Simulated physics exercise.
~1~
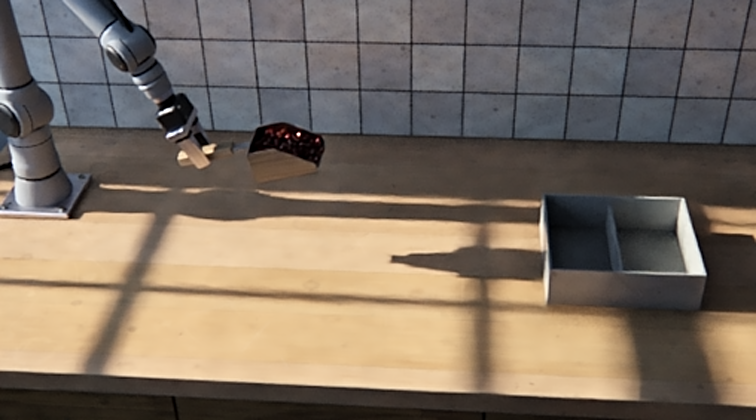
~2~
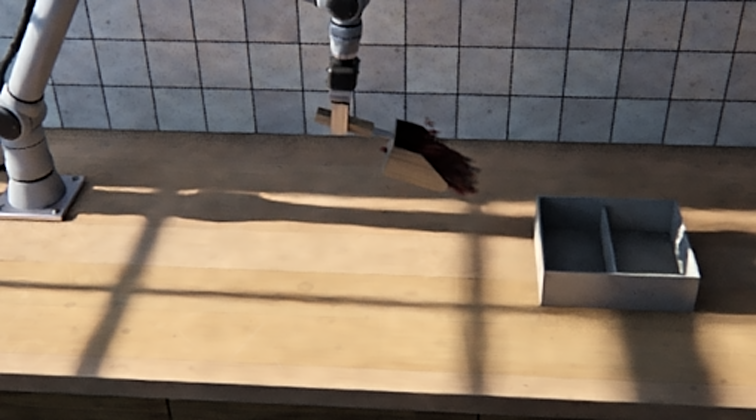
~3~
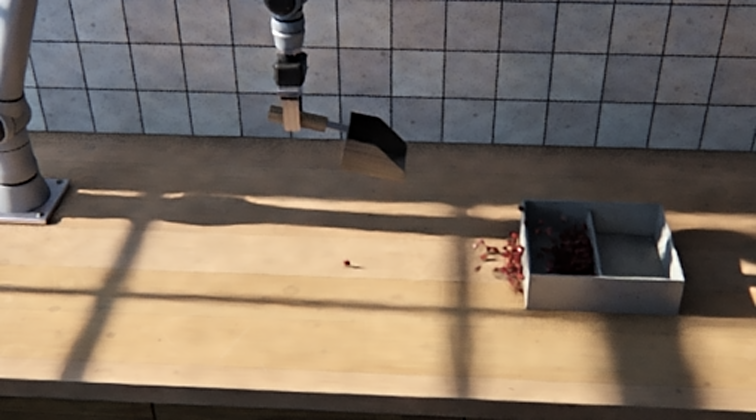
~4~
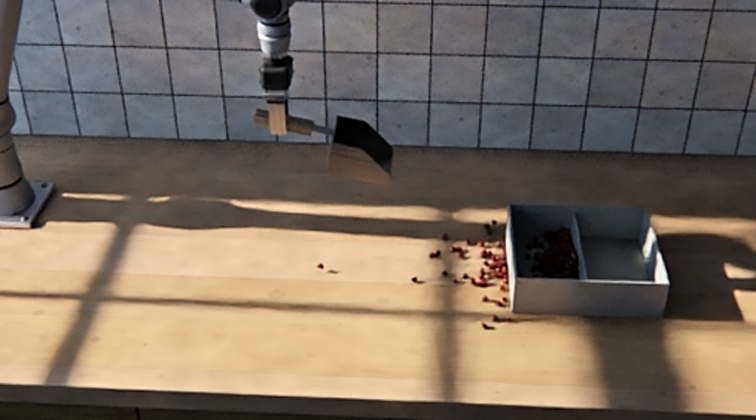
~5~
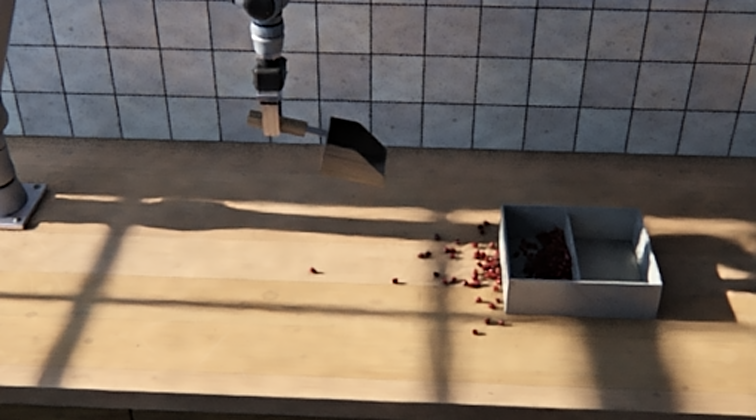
A robotic arm holds a scoop heaped with dark red beans above a sunlit wooden counter, seen from the front and slightly above, with a gray tiled wall behind. At the right sits a gray open box split into two compartments. The arm swings the scoop right and tips it forward, and the beans begin sliding off its front edge. It then draws back a little to the left as beans land in the box's left compartment and against its near side. The emptied scoop hangs still, with most beans in that compartment and a smaller scatter left on the counter beside it.
